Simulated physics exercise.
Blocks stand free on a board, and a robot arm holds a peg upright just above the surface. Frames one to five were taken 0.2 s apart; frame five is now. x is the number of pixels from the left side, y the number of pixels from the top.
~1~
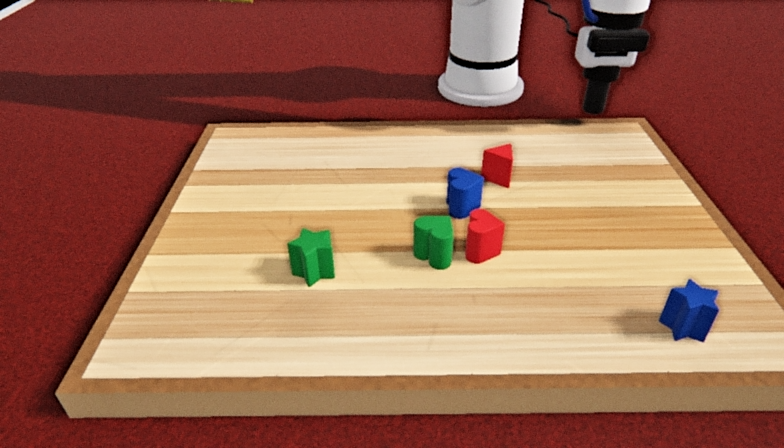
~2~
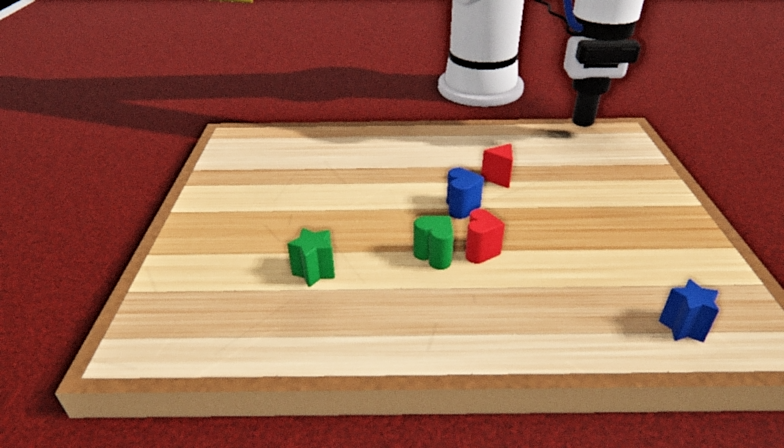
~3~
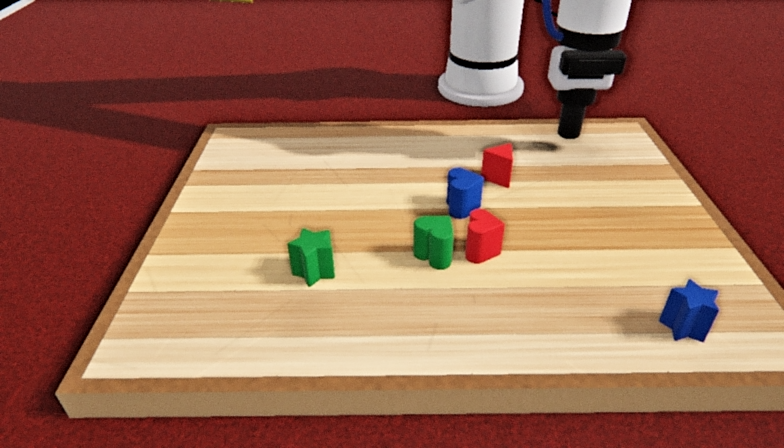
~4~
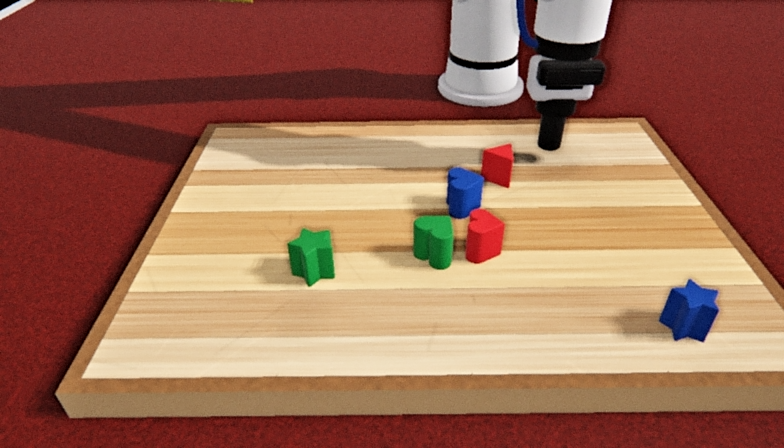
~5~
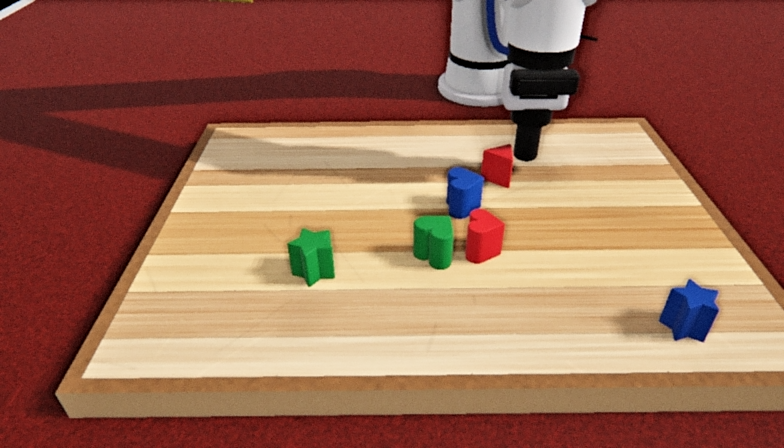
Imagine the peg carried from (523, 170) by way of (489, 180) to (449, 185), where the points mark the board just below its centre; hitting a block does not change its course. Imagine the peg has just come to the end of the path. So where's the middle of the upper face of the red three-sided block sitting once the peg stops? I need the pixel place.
By then it is at (438, 166).
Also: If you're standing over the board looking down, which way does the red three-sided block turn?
Anticlockwise.
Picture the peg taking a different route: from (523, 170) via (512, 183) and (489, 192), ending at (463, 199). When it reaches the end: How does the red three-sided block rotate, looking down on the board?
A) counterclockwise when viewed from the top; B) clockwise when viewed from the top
Answer: B.
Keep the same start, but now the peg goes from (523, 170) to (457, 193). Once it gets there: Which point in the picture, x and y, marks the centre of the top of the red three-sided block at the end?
At the end it should sit near (439, 170).
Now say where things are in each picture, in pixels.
Lower end of the peg (593, 111), tops of blocks, blue heart block (464, 177), red three-sided block (502, 150), in the first frame.
Peg (583, 123), blocks as before, in the second frame.
Peg (568, 135), blocks as before, in the third frame.
Peg (549, 147), blocks as before, in the fourth frame.
Peg (525, 157), blue heart block (464, 177), red three-sided block (502, 150), in the fifth frame.
The first path, step by step. One third of the way, peg (503, 164); red three-sided block (488, 156), turned 40° anticlockwise.
Two thirds of the way, peg (476, 170); blue heart block (459, 180), turned 25° anticlockwise; red three-sided block (463, 162), turned 55° anticlockwise.
At the end, peg (450, 172); blue heart block (457, 181), turned 35° anticlockwise; red three-sided block (438, 166), turned 75° anticlockwise.
